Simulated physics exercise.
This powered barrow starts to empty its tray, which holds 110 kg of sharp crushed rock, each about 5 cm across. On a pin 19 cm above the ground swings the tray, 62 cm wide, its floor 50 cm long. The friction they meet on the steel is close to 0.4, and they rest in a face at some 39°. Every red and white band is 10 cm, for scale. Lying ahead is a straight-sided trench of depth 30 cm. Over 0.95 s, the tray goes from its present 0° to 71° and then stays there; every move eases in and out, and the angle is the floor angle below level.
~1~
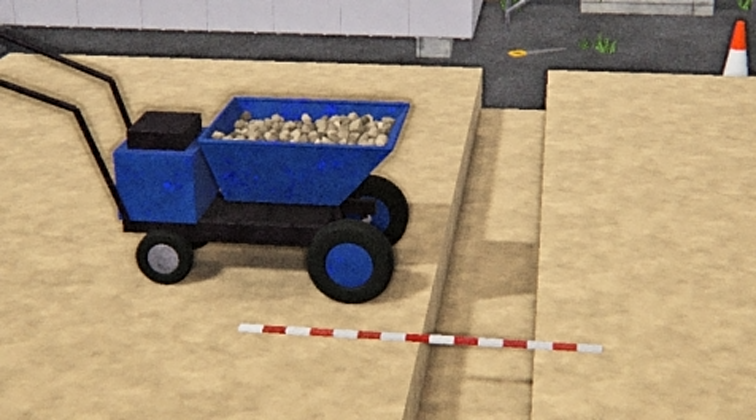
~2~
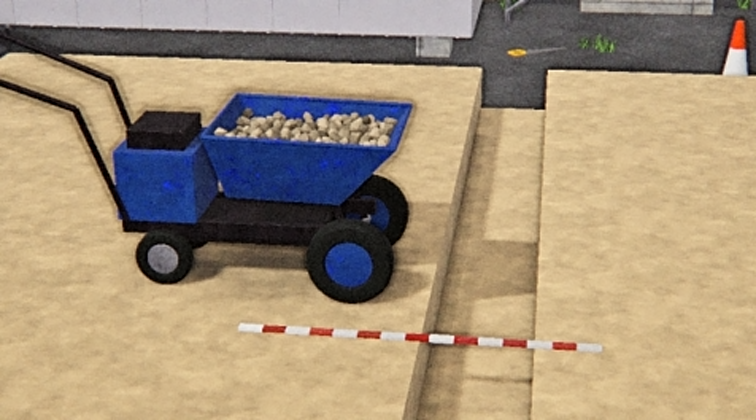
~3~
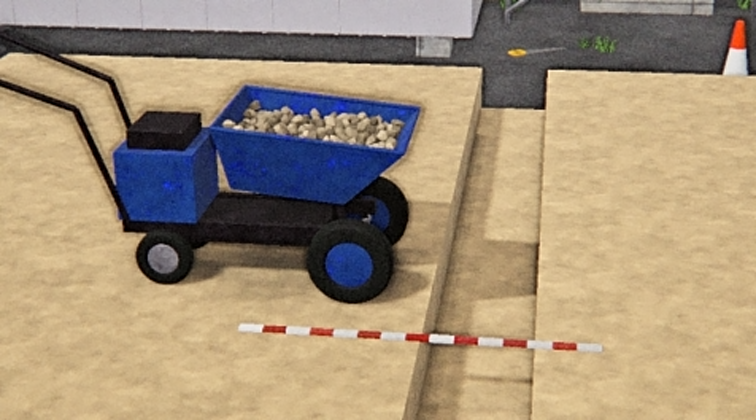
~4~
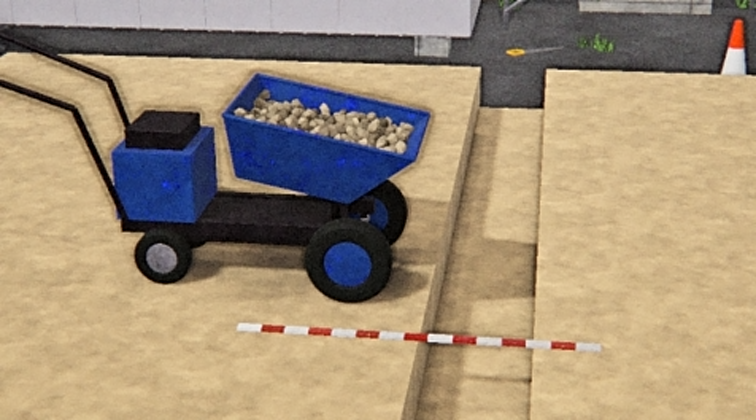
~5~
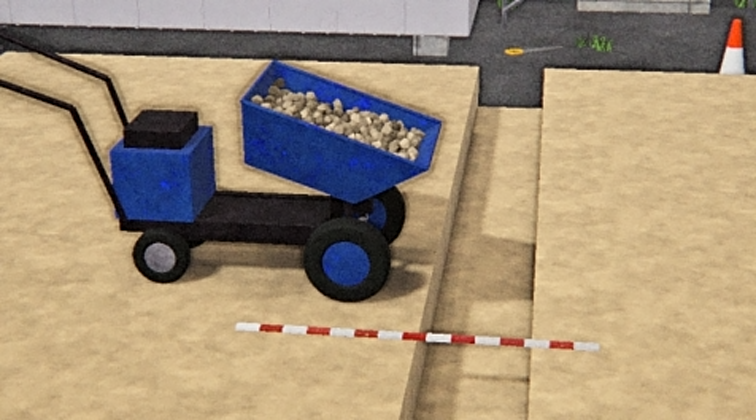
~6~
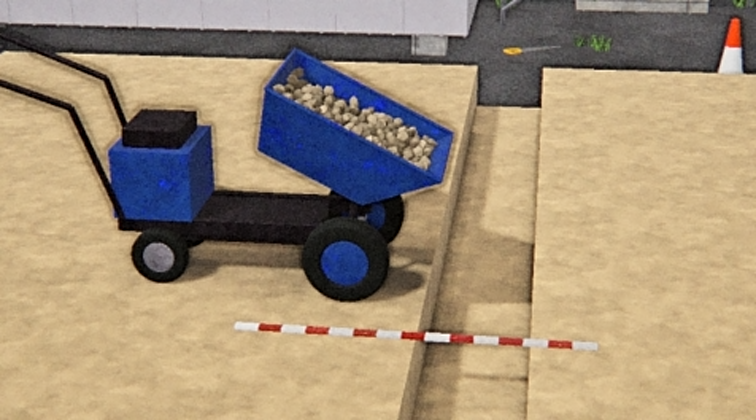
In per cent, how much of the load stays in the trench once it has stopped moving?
I would say about 79 per cent.
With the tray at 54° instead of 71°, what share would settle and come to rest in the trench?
Trench share: Approx. 25%.
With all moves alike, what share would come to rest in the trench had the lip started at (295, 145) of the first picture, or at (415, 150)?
Near 70 and near 60 percent.
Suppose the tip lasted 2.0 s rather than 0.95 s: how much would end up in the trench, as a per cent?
With that timing, about 90 per cent.
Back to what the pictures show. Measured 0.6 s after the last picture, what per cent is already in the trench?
Close to 25 per cent at that time.
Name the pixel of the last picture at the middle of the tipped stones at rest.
Their middle ends up near (509, 319).
Then, 0.3 s after the last picture the floor is at 60°, 100 % in the tray; the foremost stones are at (473, 210).
Then, 0.6 s after the last picture the floor is at 71°, 73 % in the tray, 23 % in the trench, 3 % past the trench; the foremost stones are at (550, 276).
Then, 1.0 s after the last picture the floor is at 71°, 33 % in the tray, 46 % in the trench, 22 % past the trench; the foremost stones are at (650, 292).
Then, 2.9 s after the last picture the floor is at 71°, 0 % in the tray, 79 % in the trench, 21 % past the trench; the foremost stones are at (691, 294).
